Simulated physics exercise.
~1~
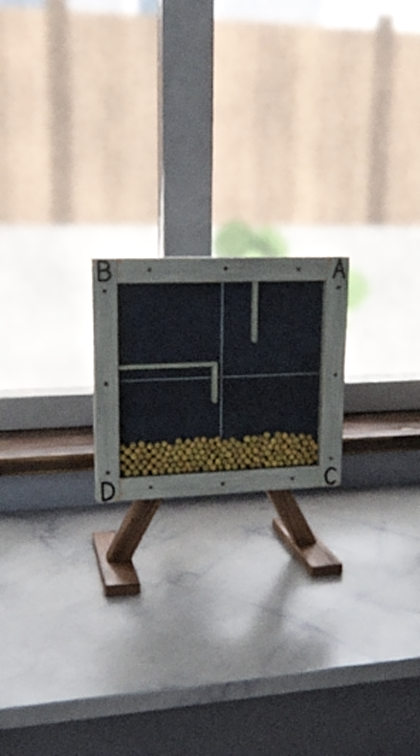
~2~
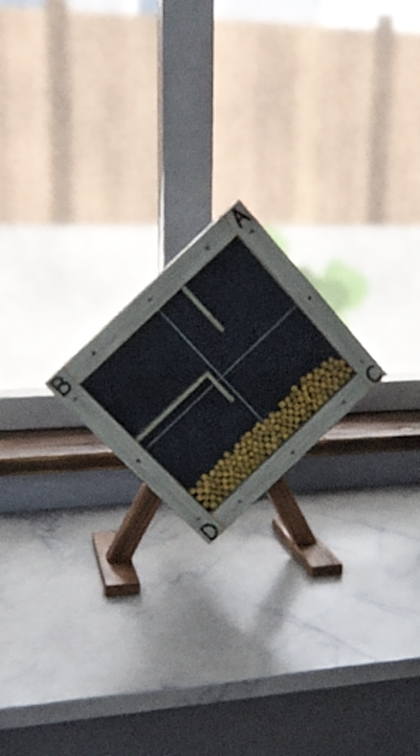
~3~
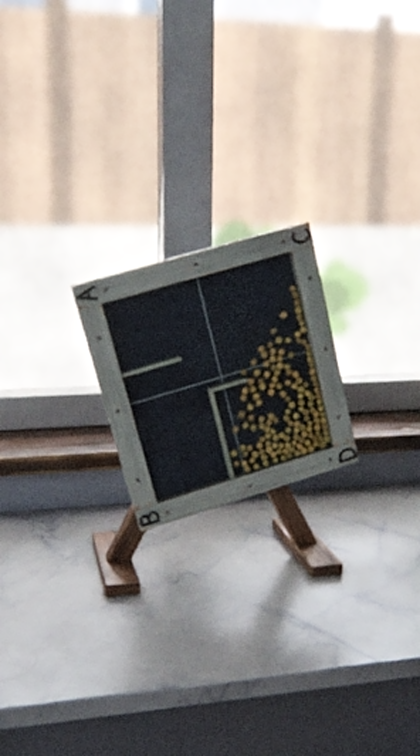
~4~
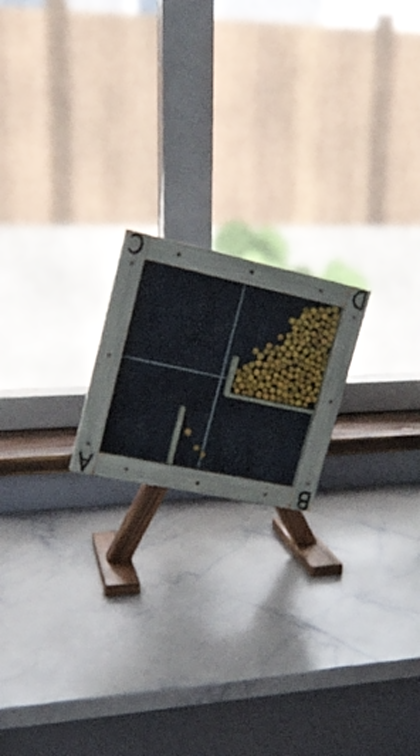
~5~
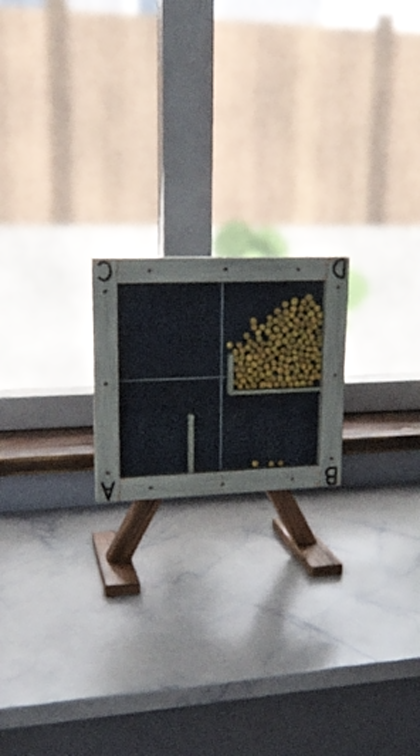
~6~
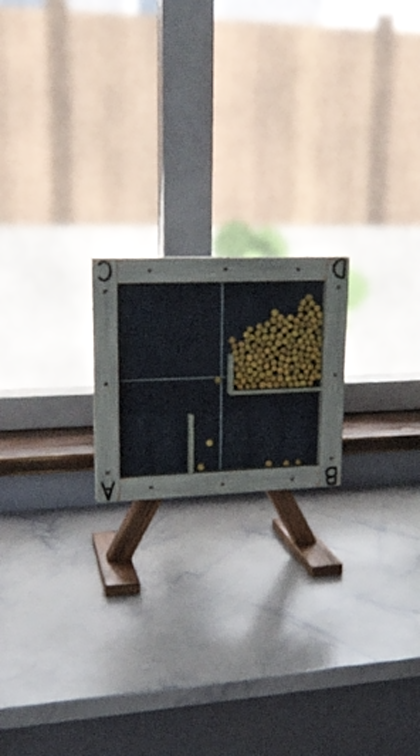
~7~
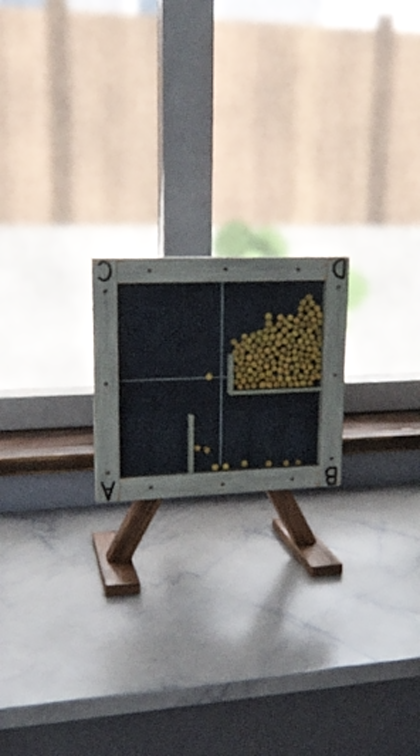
Square framed case of yellow chickpeas turning upside down on a wooden stand, most settling upper right while a few trickle below.
